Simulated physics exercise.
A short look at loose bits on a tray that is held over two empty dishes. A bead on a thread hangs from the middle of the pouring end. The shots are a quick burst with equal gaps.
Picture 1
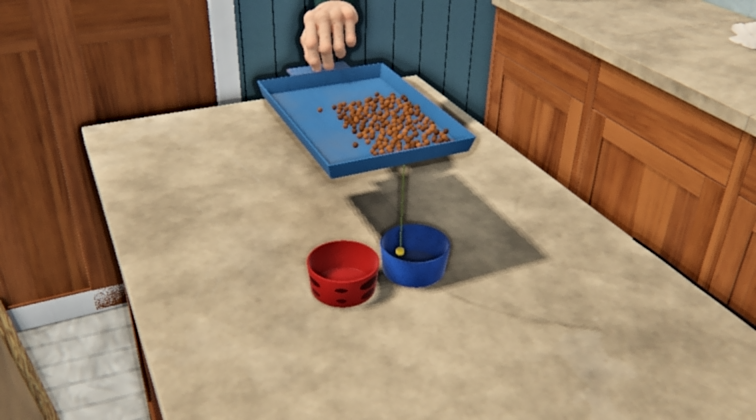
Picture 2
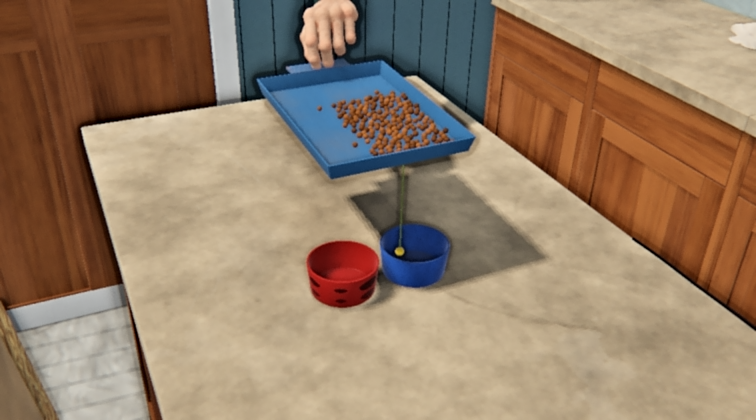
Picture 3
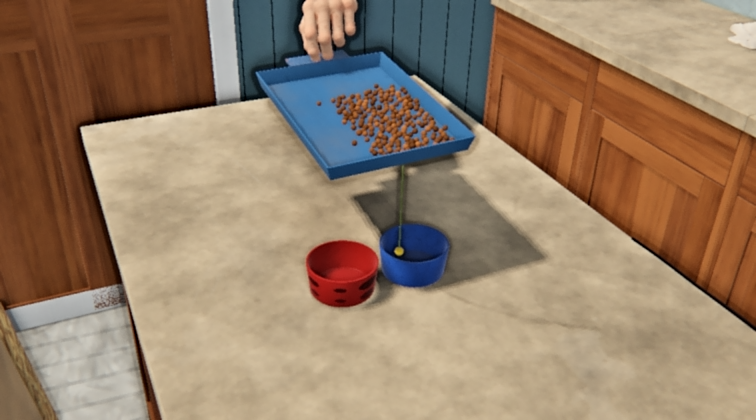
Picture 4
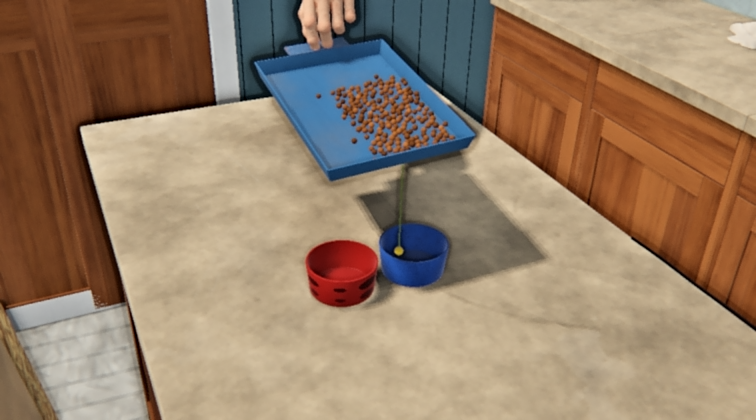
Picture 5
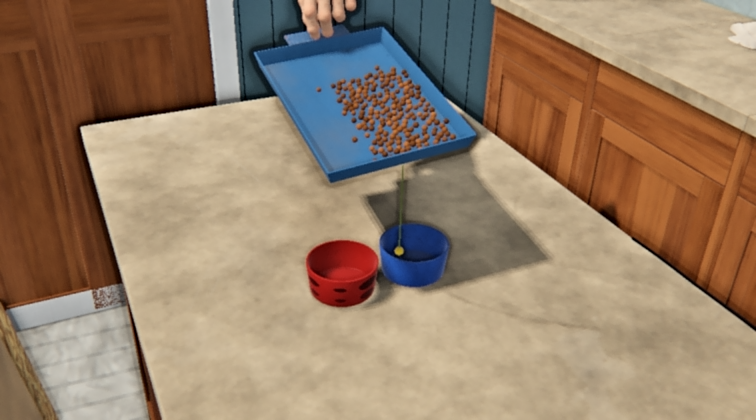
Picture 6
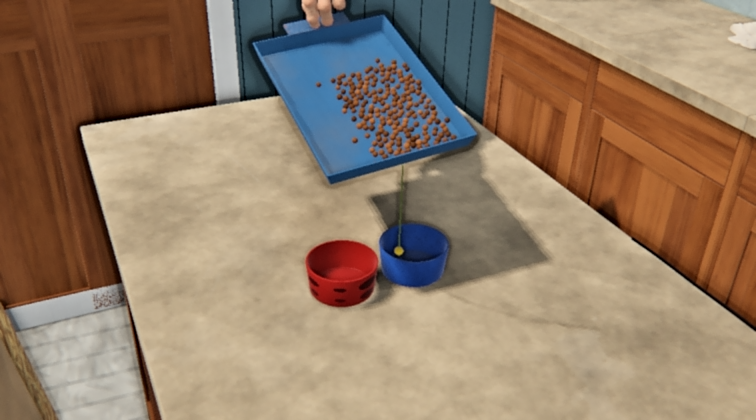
In a kitchen, a hand holds a level blue tray of small brown balls above a red dish and a blue dish on a counter. The hand slowly raises the back of the tray, tilting it toward its front left corner, and some balls begin to shift slightly.
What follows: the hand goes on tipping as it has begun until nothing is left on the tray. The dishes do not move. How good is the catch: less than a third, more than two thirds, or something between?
The two hold under a third of the load.
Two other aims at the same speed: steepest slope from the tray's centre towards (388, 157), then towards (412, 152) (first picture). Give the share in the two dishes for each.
First some 0, then 0 per cent.
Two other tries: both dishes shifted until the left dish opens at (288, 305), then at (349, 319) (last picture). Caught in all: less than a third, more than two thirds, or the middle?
In turn: More than two thirds; less than a third.
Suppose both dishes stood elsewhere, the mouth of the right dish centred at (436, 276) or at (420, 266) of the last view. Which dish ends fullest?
The first try: Left. The second: The left-hand dish.
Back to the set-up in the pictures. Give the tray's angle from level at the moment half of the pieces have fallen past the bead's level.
Around 95° of tilt.
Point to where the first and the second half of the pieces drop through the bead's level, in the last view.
The first part at (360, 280); the rest at (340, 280).
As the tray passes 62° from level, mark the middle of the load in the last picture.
At about (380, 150).
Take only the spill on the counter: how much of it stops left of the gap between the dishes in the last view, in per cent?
Close to 70 per cent.
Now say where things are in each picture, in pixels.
In the first picture, corners of the pouring end at (332, 163) and (470, 136), level; middle of the load at (387, 123), cereal balls; left dish at (357, 292); right dish at (430, 273); bead on its thread at (400, 251).
In the second picture, corners of the pouring end at (331, 163) and (470, 136), level; middle of the load at (387, 122).
In the third picture, corners of the pouring end at (331, 164) and (469, 135), tipped barely, lowest at the left corner; middle of the load at (386, 119).
In the fourth picture, corners of the pouring end at (330, 166) and (469, 133), tipped a little, lowest at the left corner; middle of the load at (386, 114).
In the fifth picture, corners of the pouring end at (331, 169) and (470, 133), tipped a little, lowest at the left corner; middle of the load at (387, 109).
In the sixth picture, corners of the pouring end at (331, 171) and (470, 132), tipped clearly, lowest at the left corner; middle of the load at (395, 111), about half on the move; left dish at (356, 292); right dish at (429, 272).
Soon, tray tipped steeply; nearly all on the tray; a stray few outside both; a stray few in the air.
A while on, tray tipped past a quarter turn; a stray few on the tray; a stray few in the left dish; a stray few in the right dish; about two thirds outside both; about a quarter in the air.
Towards the end, tray tipped past a quarter turn; a small part in the left dish; nearly all outside both.
Finally, tray tipped past a quarter turn; a small part in the left dish; none in the right dish; nearly all outside both.
